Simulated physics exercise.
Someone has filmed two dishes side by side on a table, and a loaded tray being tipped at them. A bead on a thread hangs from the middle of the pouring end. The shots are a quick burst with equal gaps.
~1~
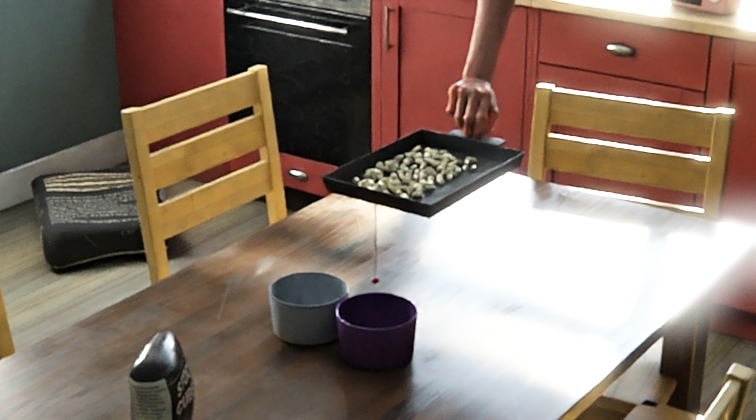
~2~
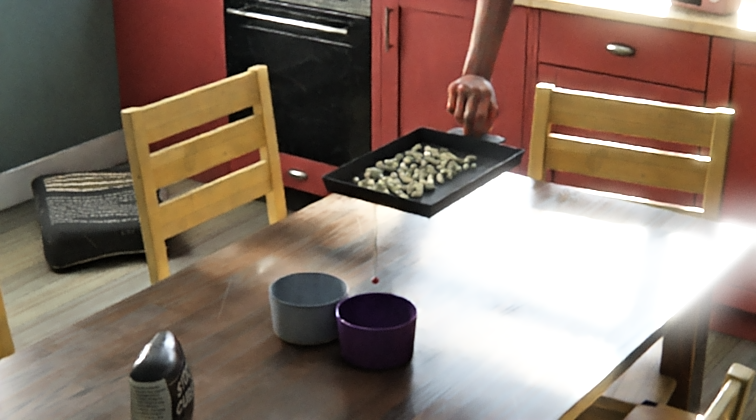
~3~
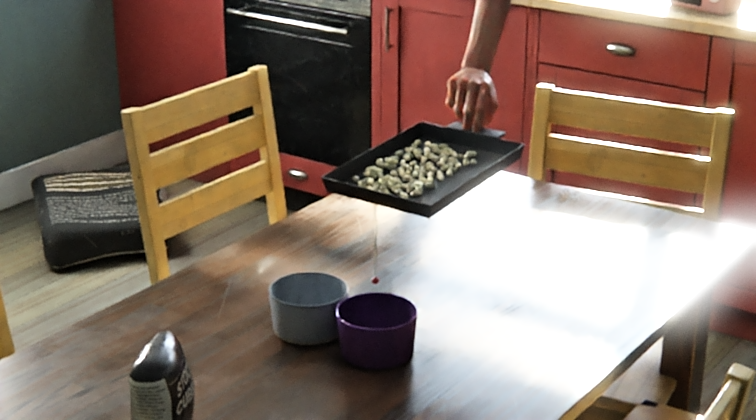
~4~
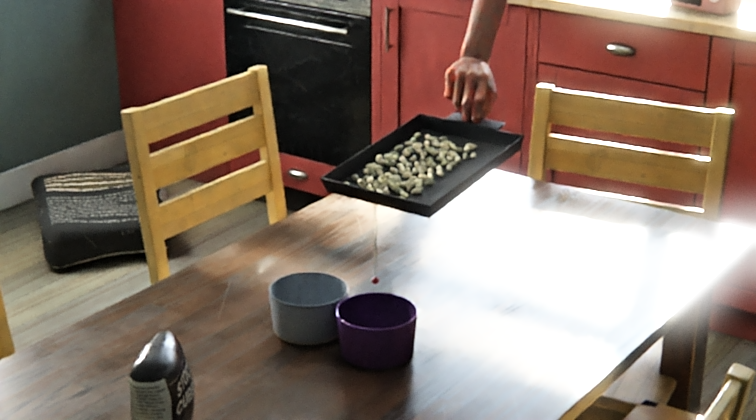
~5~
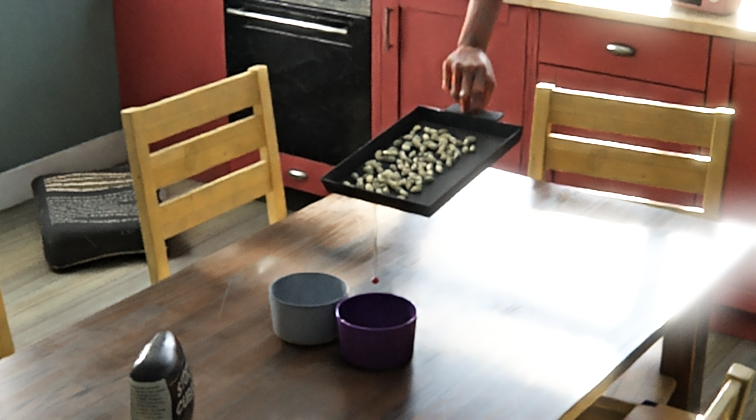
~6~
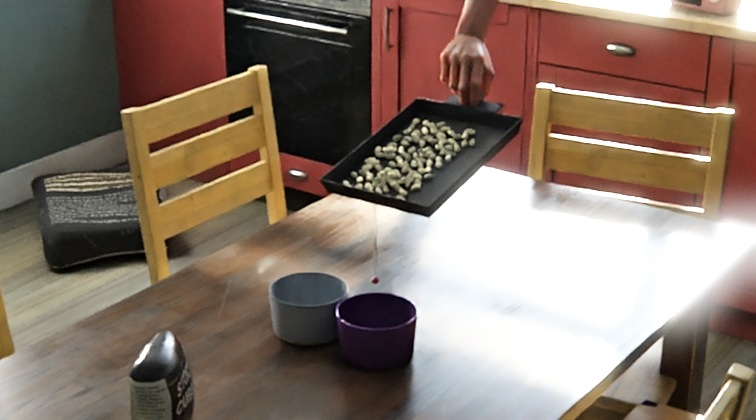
In a kitchen, a hand gradually tilting a dark tray of pale beans above a grey bowl and a purple bowl on a table.
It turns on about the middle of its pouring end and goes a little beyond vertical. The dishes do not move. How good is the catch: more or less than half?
Together they catch the larger part.
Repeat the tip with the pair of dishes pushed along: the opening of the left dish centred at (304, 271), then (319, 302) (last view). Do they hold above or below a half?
At the first place below a half, at the second above a half.
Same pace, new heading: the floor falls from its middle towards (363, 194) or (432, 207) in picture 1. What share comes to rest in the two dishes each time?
First some 100, then 20 per cent.
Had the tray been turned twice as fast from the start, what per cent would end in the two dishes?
Near 90 %.
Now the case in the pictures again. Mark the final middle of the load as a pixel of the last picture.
Close to (349, 345).
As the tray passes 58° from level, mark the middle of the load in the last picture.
At about (372, 174).
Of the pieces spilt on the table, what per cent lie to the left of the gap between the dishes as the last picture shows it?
About 60 per cent.
Soon after the last picture, tray tipped steeply; nearly all on the tray; a stray few in the air.
A little later, tray tipped right over; most on the tray; a stray few in the right dish; a stray few in the left dish; a stray few outside both; a small part in the air.
Later still, tray tipped past a quarter turn; about half in the right dish; about a third in the left dish; a small part outside both.
At rest, tray tipped past a quarter turn; about half in the right dish; about a third in the left dish; a small part outside both.
